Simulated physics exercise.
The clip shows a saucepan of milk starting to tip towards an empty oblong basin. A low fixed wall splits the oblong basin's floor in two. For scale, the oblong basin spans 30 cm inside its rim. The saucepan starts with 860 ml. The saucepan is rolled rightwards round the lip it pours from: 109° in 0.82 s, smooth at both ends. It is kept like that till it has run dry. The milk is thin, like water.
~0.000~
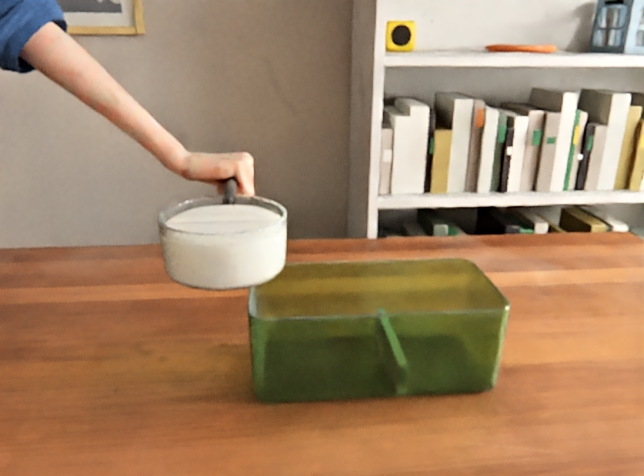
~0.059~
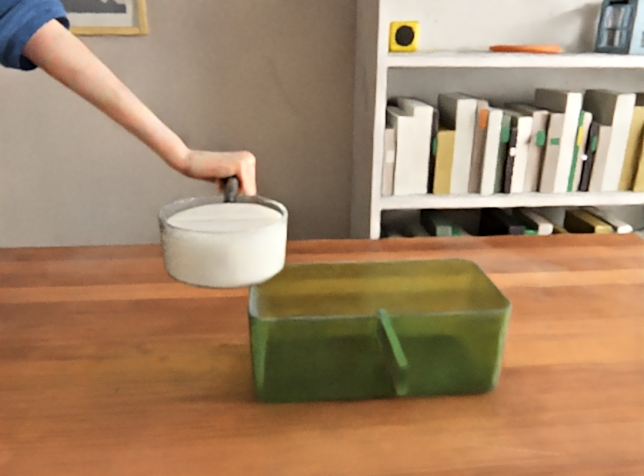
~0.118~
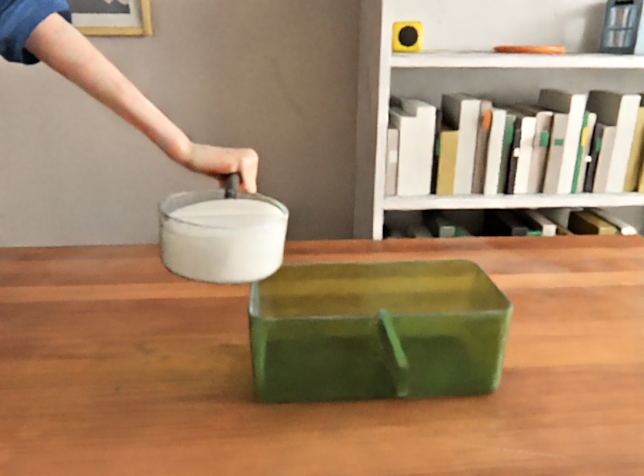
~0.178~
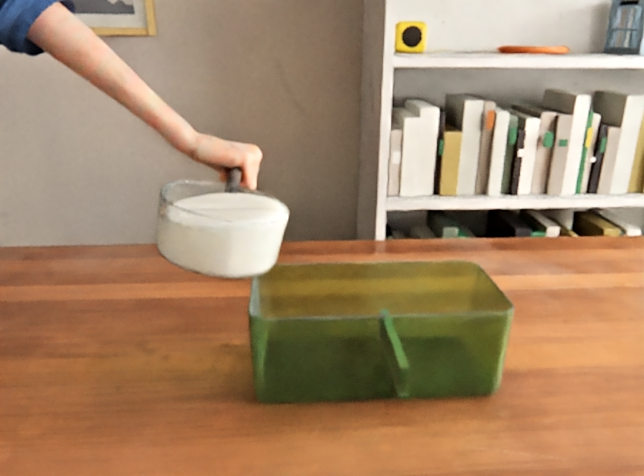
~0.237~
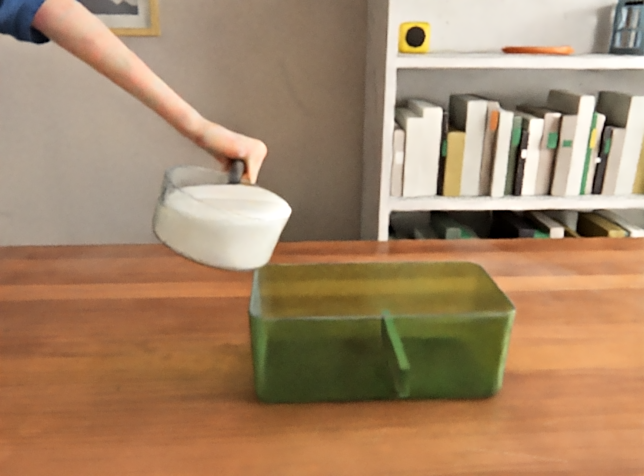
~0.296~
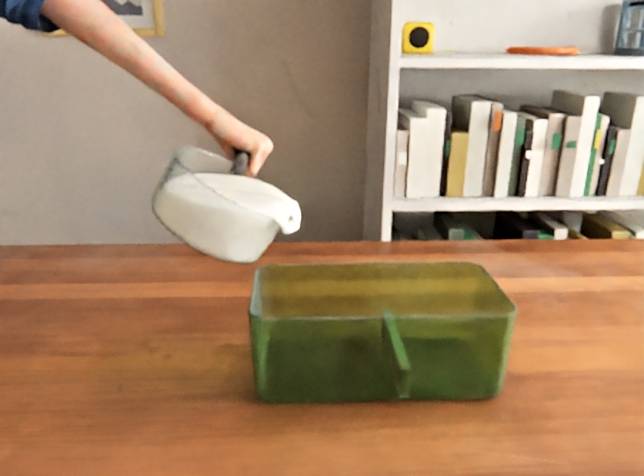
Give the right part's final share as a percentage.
The far part has some 29 per cent.
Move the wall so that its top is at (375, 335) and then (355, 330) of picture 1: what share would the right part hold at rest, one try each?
First 50, then 75 per cent.
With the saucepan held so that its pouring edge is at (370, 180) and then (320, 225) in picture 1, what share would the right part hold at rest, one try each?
In turn about 50 and 50 per cent.
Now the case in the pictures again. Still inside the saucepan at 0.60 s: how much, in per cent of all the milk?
Some 28 per cent.
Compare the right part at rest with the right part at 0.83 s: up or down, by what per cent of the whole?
It goes up by about 4.
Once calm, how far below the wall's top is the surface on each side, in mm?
Left about 18 mm, right about 26 mm.
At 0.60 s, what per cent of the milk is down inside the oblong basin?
Near 24 in a hundred.
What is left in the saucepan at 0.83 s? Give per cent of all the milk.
Some 2 per cent.
After 0.60 s the tilt is 91° and 27 per cent is still to pour, 24 is left of the wall and 0 right of it.
After 0.83 s the tilt is 109° and 2 per cent is still to pour, 65 is left of the wall and 25 right of it.
After 1.06 s the tilt is 109° and 0 per cent is still to pour, 77 is left of the wall and 21 right of it.
After 1.32 s the tilt is 109° and 0 per cent is still to pour, 71 is left of the wall and 27 right of it.
In the end 69 per cent lies left of the wall, 29 right of it and 2 outside.
